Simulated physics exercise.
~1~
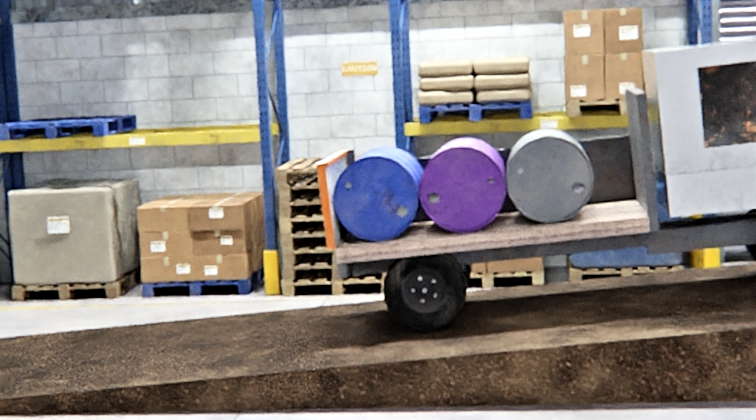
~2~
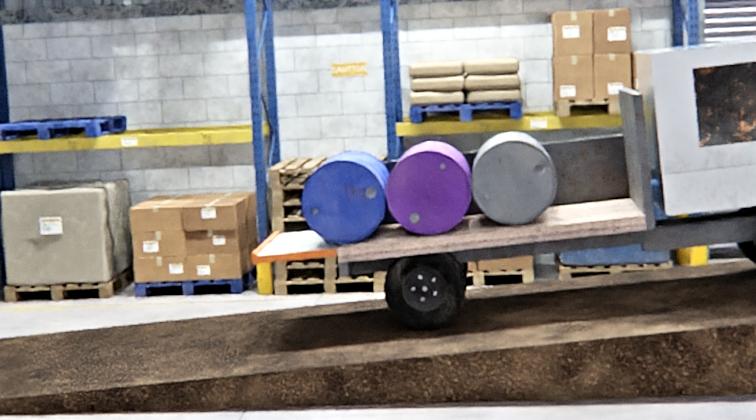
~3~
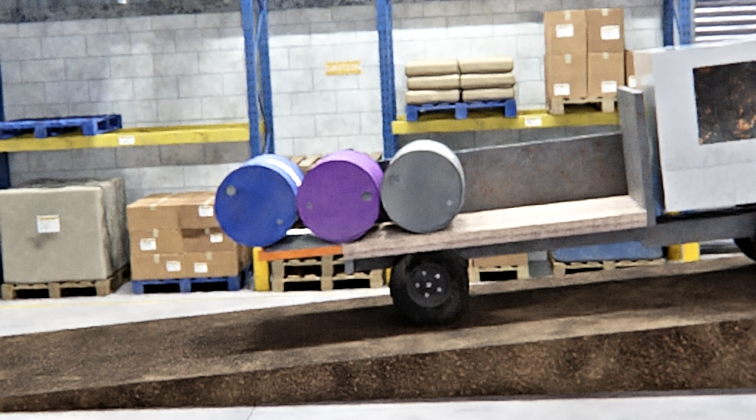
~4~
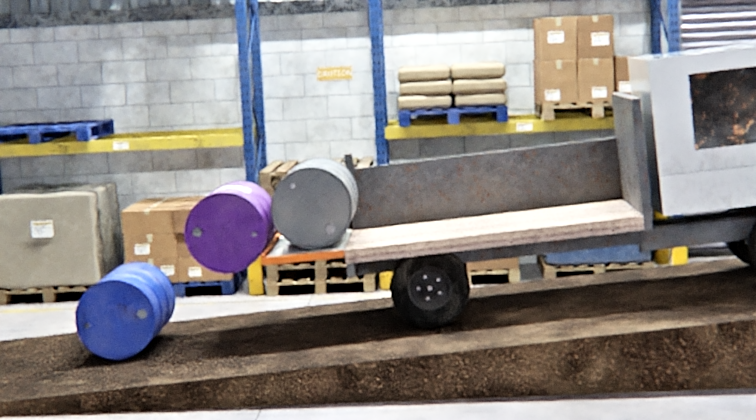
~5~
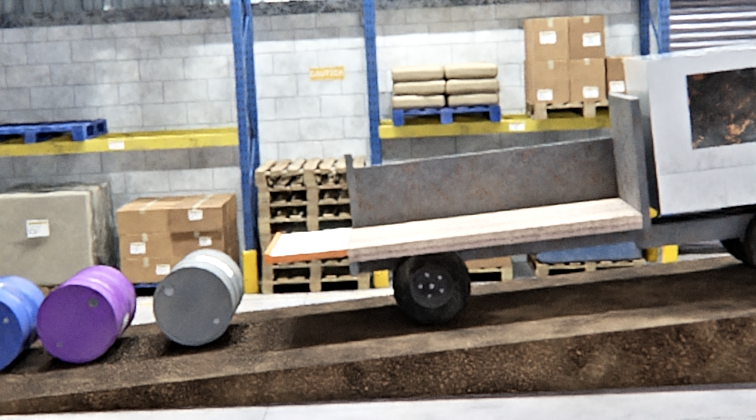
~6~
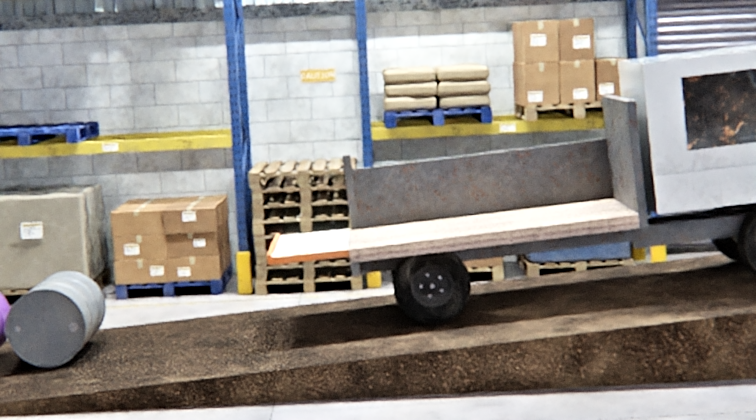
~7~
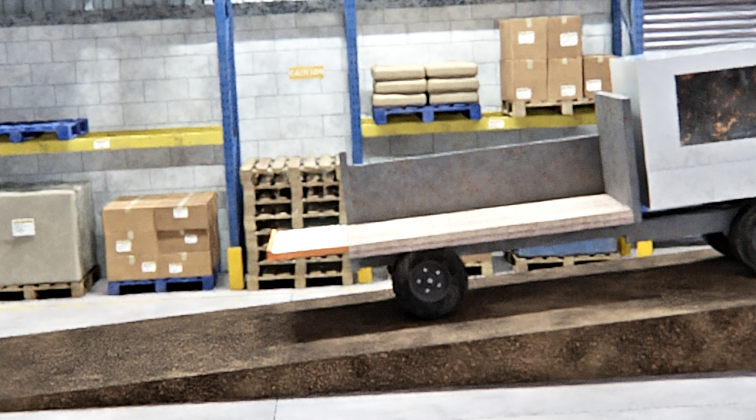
Blue, purple and grey drums rolling left off a sloping truck bed as its tailgate drops, then down the ramp out of view.
